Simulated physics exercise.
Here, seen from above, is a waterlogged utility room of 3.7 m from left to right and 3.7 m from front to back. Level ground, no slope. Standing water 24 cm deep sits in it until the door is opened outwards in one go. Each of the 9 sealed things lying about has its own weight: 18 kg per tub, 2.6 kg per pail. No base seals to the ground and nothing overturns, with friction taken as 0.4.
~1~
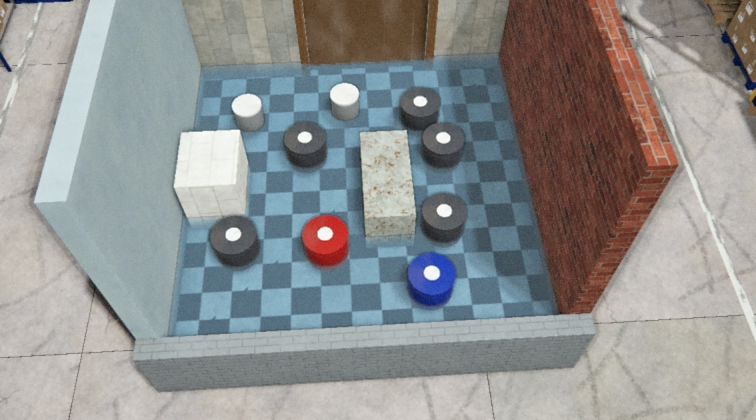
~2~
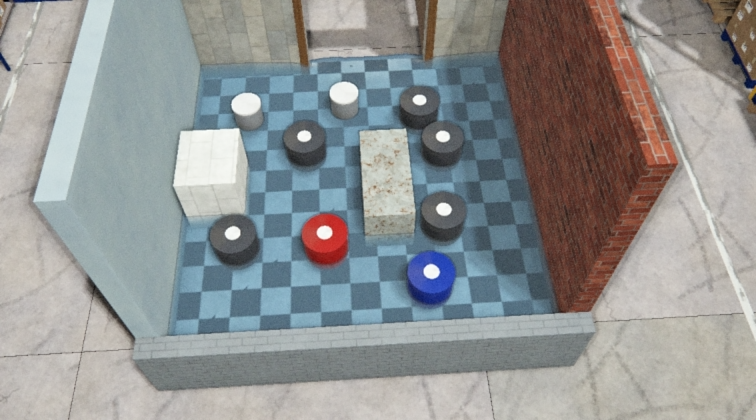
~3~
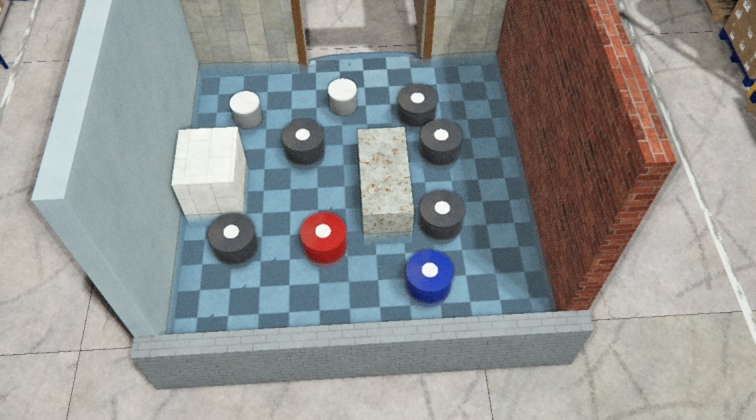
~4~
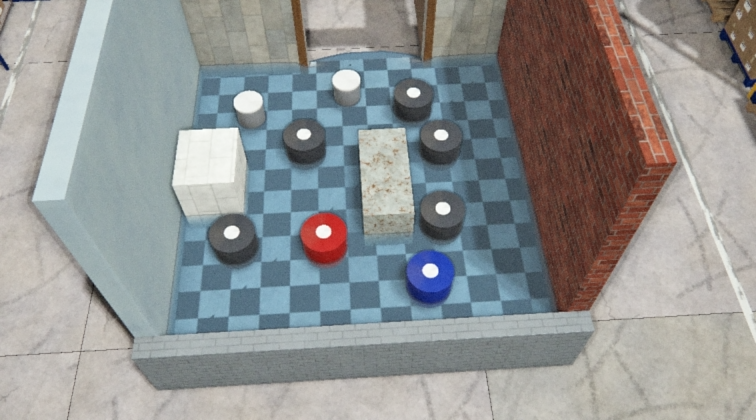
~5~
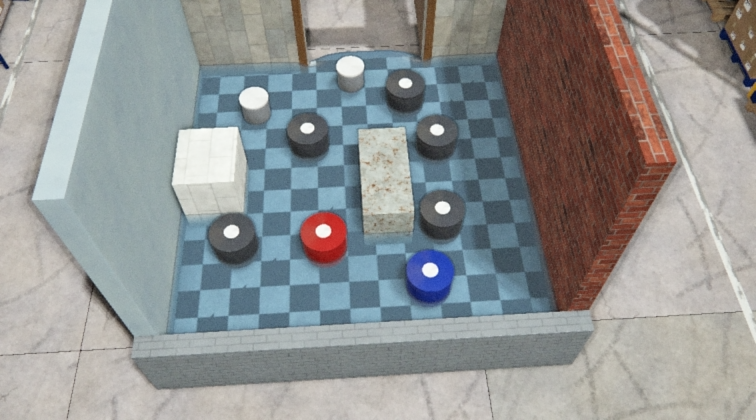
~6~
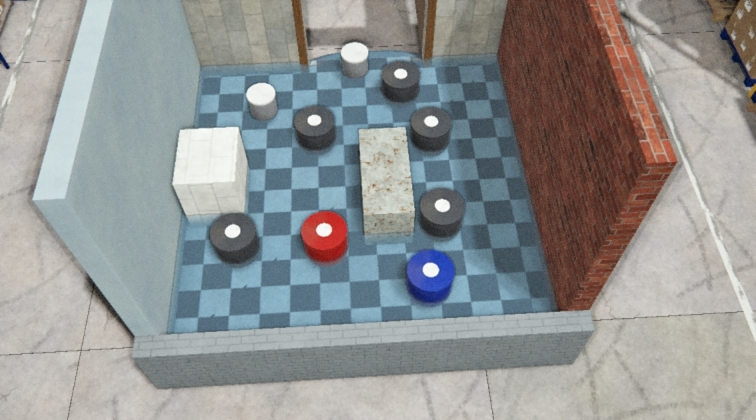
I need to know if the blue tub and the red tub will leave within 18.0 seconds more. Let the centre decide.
My call: The blue tub stays put, the red tub slips out.
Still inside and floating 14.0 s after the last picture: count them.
At that instant the tally stands at 0.
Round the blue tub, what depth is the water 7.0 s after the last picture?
Depth: About 13 cm.
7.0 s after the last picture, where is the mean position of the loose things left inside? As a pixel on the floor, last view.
Somewhere near (369, 153).
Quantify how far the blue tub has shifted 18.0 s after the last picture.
I'd estimate some 150 centimetres.
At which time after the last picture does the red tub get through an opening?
9.5 s or so.
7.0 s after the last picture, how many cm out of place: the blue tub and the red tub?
Close to 80 cm for the first and 200 cm for the second.
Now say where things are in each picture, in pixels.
The blue tub at (432, 273) floats; the red tub at (325, 234) floats; 24 cm deep round most things; 0 of 9 have shifted, in the first picture.
The blue tub at (431, 272), afloat; the red tub at (325, 233), afloat; 24 cm deep round most things; 0 of 9 have shifted, in the second picture.
The blue tub at (430, 270) floats; the red tub at (323, 231) floats; about 2860 L in view; 1 of 9 have shifted, in the third picture.
The blue tub at (430, 271) floats; the red tub at (324, 232) floats; about 2790 L in view; 2 of 9 have shifted, in the fourth picture.
The blue tub at (430, 270) floats; the red tub at (323, 231) floats; about 2710 L in view; 5 of 9 have shifted, in the fifth picture.
The blue tub at (431, 270) floats; the red tub at (324, 230), afloat; 20 cm deep round most things; 5 of 9 have shifted, in the sixth picture.
Then, 2.0 s after the last picture the blue tub is near (439, 252), 0.3 m from its start, afloat; the red tub is near (326, 185), 0.6 m from its start, afloat; 2 of 9 are out; 7 afloat.
Then, 7.0 s after the last picture the blue tub is near (457, 209), 0.8 m from its start, afloat; the red tub is near (332, 107), 1.8 m from its start, afloat; 5 of 9 are out; 4 afloat.
Then, 14.0 s after the last picture the blue tub is near (449, 147), 1.6 m from its start, aground; the red tub has gone out; 7 of 9 are out; 0 afloat.
Then, 18.0 s after the last picture the blue tub is near (449, 147), 1.6 m from its start, aground; the red tub has gone out; 7 of 9 are out; 0 afloat.
